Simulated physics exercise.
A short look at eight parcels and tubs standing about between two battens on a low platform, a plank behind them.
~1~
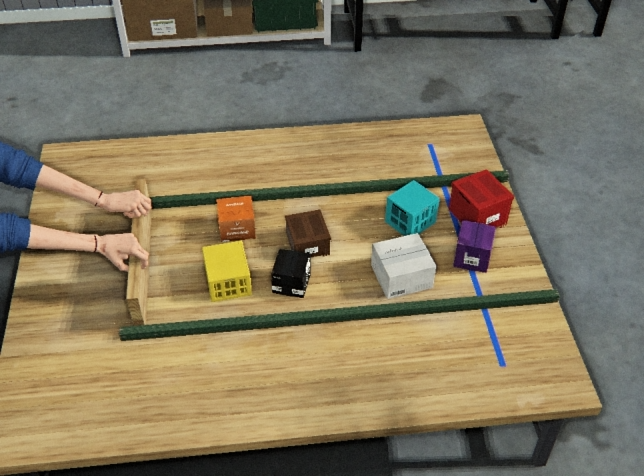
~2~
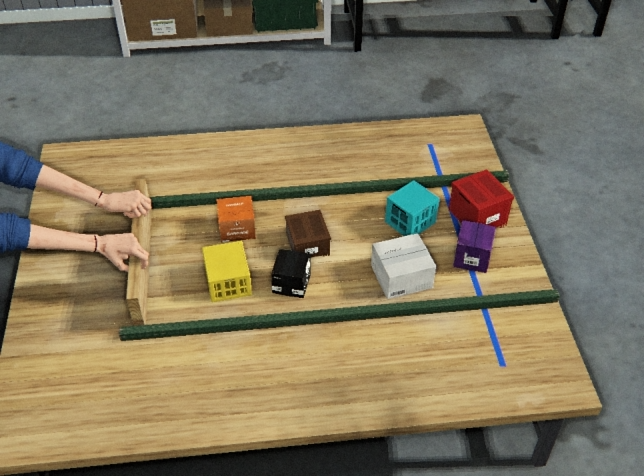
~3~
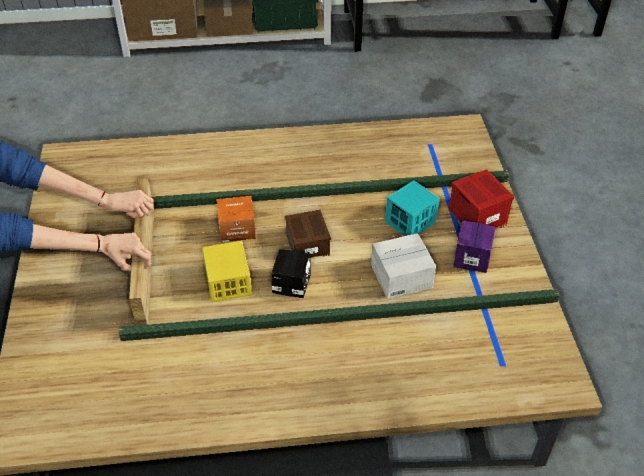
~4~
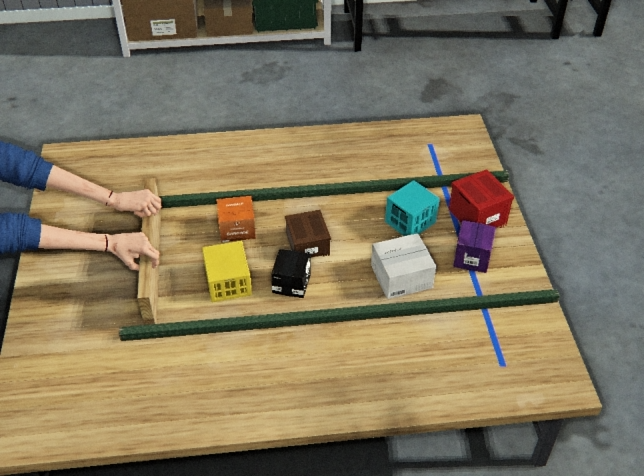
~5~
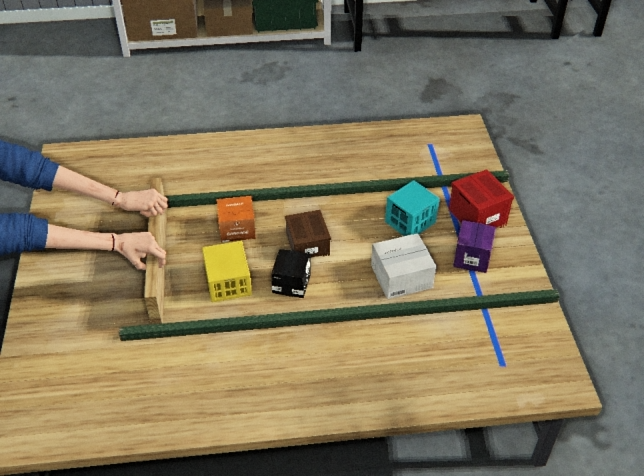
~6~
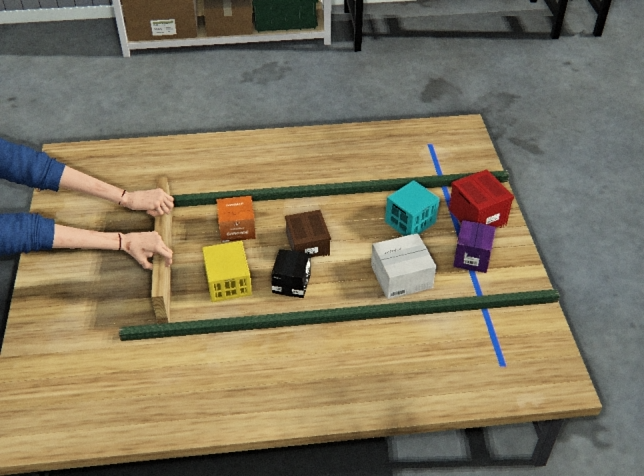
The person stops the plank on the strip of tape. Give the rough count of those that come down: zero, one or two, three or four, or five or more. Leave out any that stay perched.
The number that fall off is three or four.
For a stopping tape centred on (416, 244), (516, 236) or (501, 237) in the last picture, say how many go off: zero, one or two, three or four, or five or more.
Taking them in turn, one or two; five or over; at least five.
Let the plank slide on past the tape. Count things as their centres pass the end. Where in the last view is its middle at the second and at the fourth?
About (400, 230), then (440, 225).
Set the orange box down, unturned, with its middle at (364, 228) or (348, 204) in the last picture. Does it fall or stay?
In that order, it survives; survives.
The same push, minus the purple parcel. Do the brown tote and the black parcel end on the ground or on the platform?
The brown tote is kept; the black parcel does not fall.
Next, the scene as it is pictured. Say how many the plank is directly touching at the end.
In contact: 2.
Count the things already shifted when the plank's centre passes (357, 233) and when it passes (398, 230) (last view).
First 8, then 8.
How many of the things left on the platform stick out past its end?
The number is 1.
A little later, none off yet; red tote at rest near (480, 204); purple parcel at rest near (474, 247); turquoise crate at rest near (412, 210).
When it is over, the number that fall off is three or four; down, white box, turquoise crate, purple parcel and red tote.
